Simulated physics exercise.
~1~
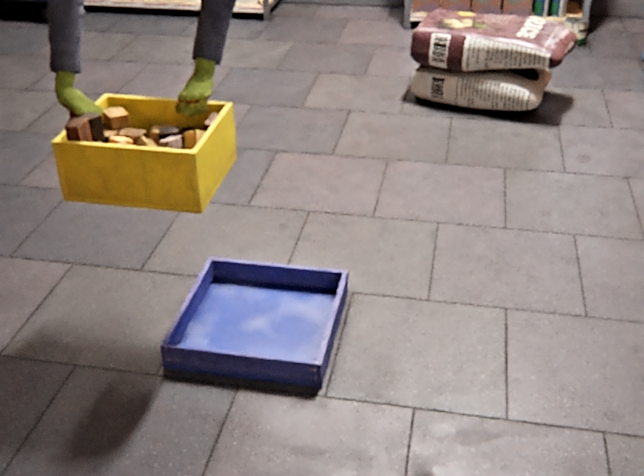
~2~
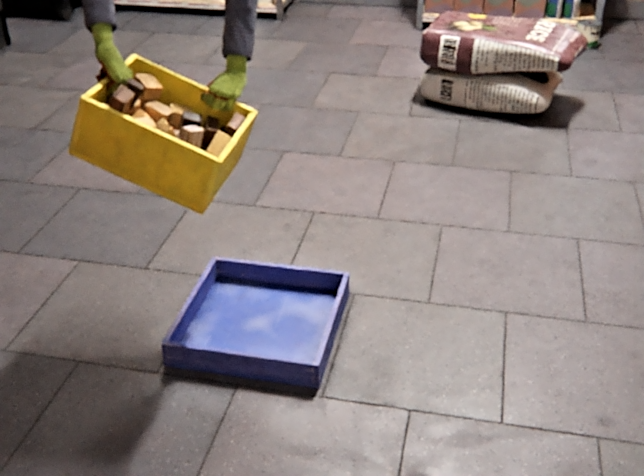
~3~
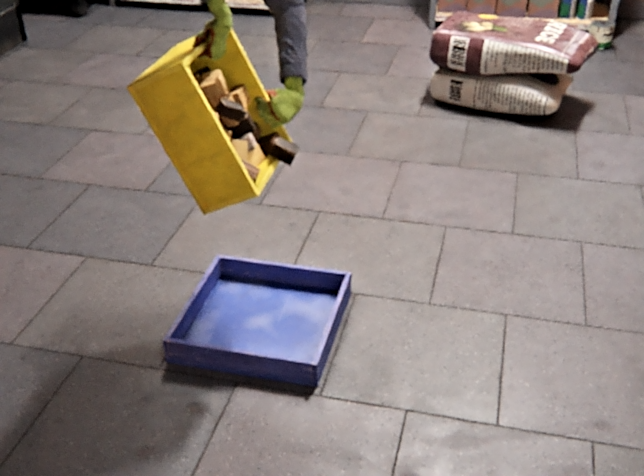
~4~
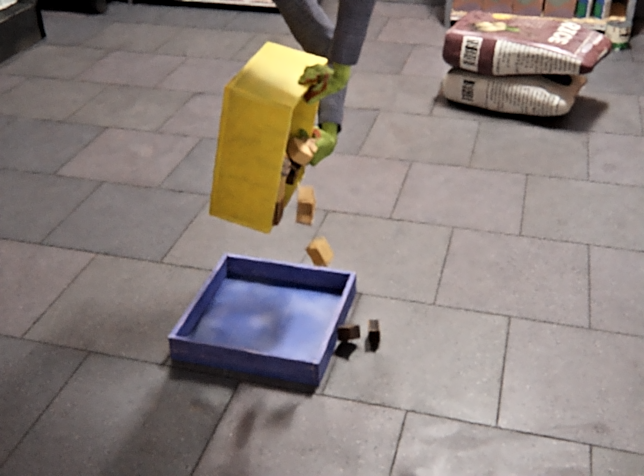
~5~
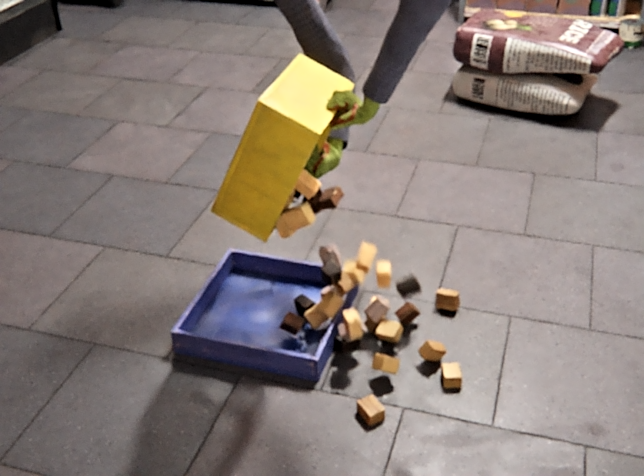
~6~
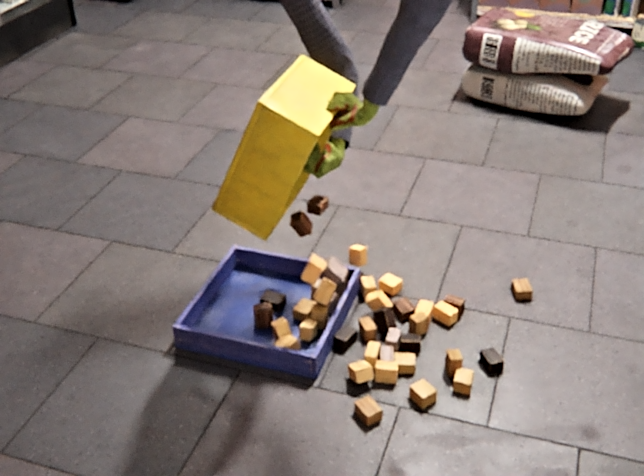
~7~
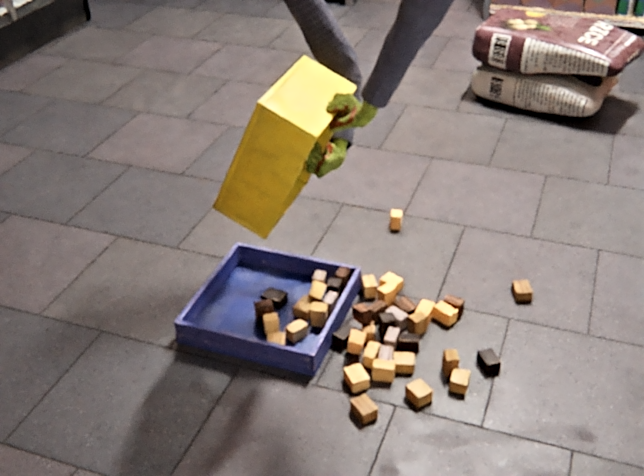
A yellow tote of wooden blocks, held by green-gloved hands, was lifted and tipped steeply to the right over a shallow blue box, spilling them out until some lay inside but most ended up scattered on the tiled floor to its right.
